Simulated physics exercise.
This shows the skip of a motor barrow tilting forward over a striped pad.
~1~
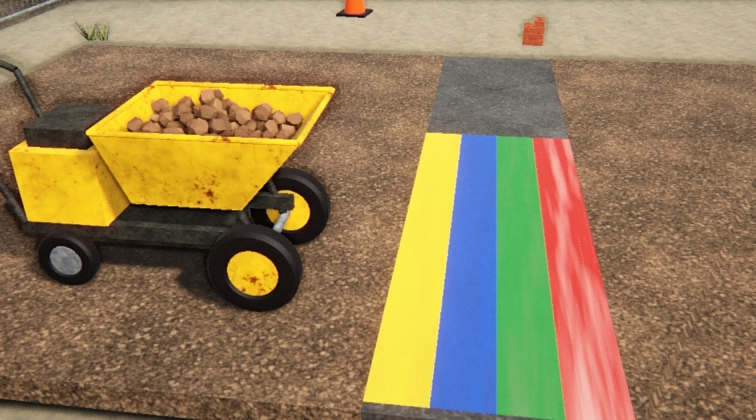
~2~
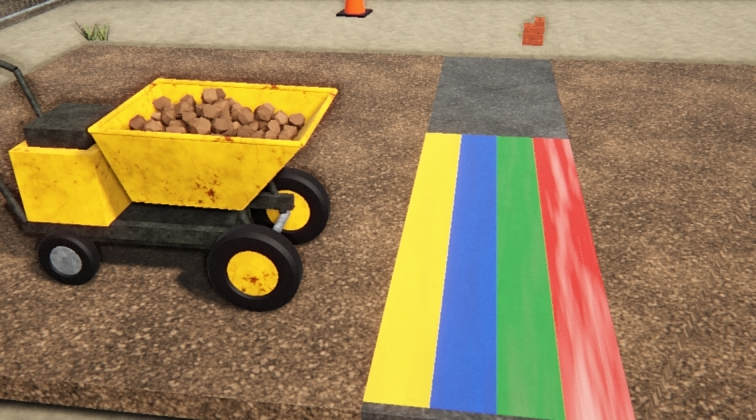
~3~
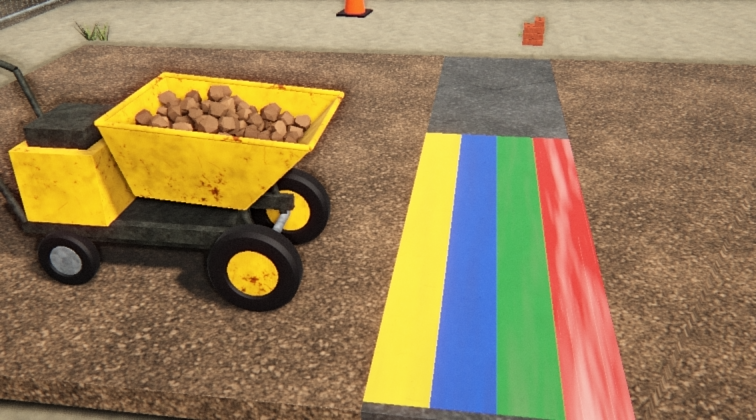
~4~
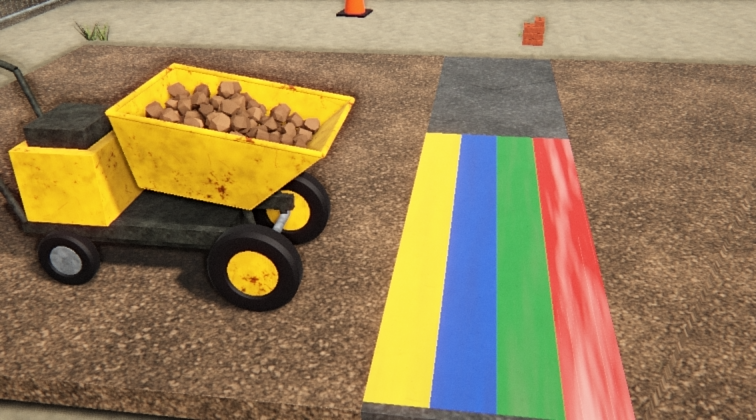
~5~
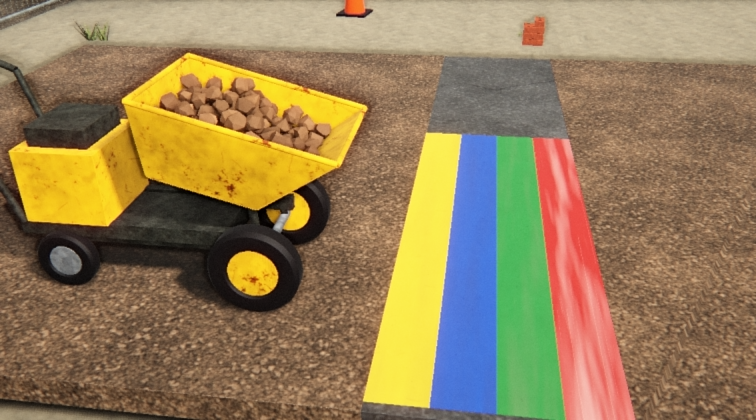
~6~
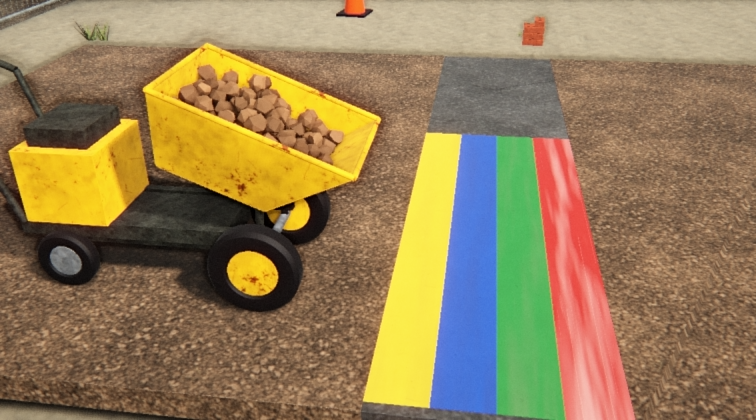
Yellow skip of a motor barrow loaded with brown clods tilting steadily forward to the right, beside a pad striped yellow, blue, green and red.
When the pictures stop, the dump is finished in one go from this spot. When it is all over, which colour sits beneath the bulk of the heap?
The bulk sits over the blue colour.
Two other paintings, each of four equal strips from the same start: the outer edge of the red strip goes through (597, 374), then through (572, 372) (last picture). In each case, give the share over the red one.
The first gives 10 %, the second 10 %.
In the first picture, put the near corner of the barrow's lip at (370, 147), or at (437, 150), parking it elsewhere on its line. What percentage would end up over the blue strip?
10 % and 0 %.
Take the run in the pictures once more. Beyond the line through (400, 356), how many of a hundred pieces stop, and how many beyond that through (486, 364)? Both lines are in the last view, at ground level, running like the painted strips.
In order: 70 per cent, then 30 per cent.
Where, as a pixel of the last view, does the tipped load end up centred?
Last view, resting centre - approx. (480, 282).
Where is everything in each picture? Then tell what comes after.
The first picture shows lip of the skip (298, 143), level; top of the load (202, 125), clay clods; yellow strip (405, 352); blue strip (466, 357); green strip (528, 362); red strip (592, 368).
The second picture shows lip of the skip (301, 145), tipped barely; top of the load (204, 124).
The third picture shows lip of the skip (309, 149), tipped barely; top of the load (196, 116).
The fourth picture shows lip of the skip (322, 155), tipped a little; top of the load (206, 112).
The fifth picture shows lip of the skip (337, 165), tipped clearly; top of the load (220, 107).
The sixth picture shows lip of the skip (354, 178), tipped clearly; top of the load (218, 97); yellow strip (405, 352); blue strip (466, 357); green strip (528, 362); red strip (592, 368).
Just after the last frame, skip tipped steeply; every one in the skip.
A moment on, skip tipped right over; roughly two thirds in the skip; about a tenth over the yellow strip; roughly a quarter over the blue strip; just a few over the green strip.
Further on, skip tipped right over; roughly a quarter in the skip; about a tenth over the yellow strip; roughly a third over the blue strip; roughly a quarter over the green strip; about a tenth over the red strip; just a few off the paint.
When it is over, skip tipped right over; roughly a quarter in the skip; about a tenth over the yellow strip; roughly a third over the blue strip; roughly a quarter over the green strip; about a tenth over the red strip; just a few off the paint.
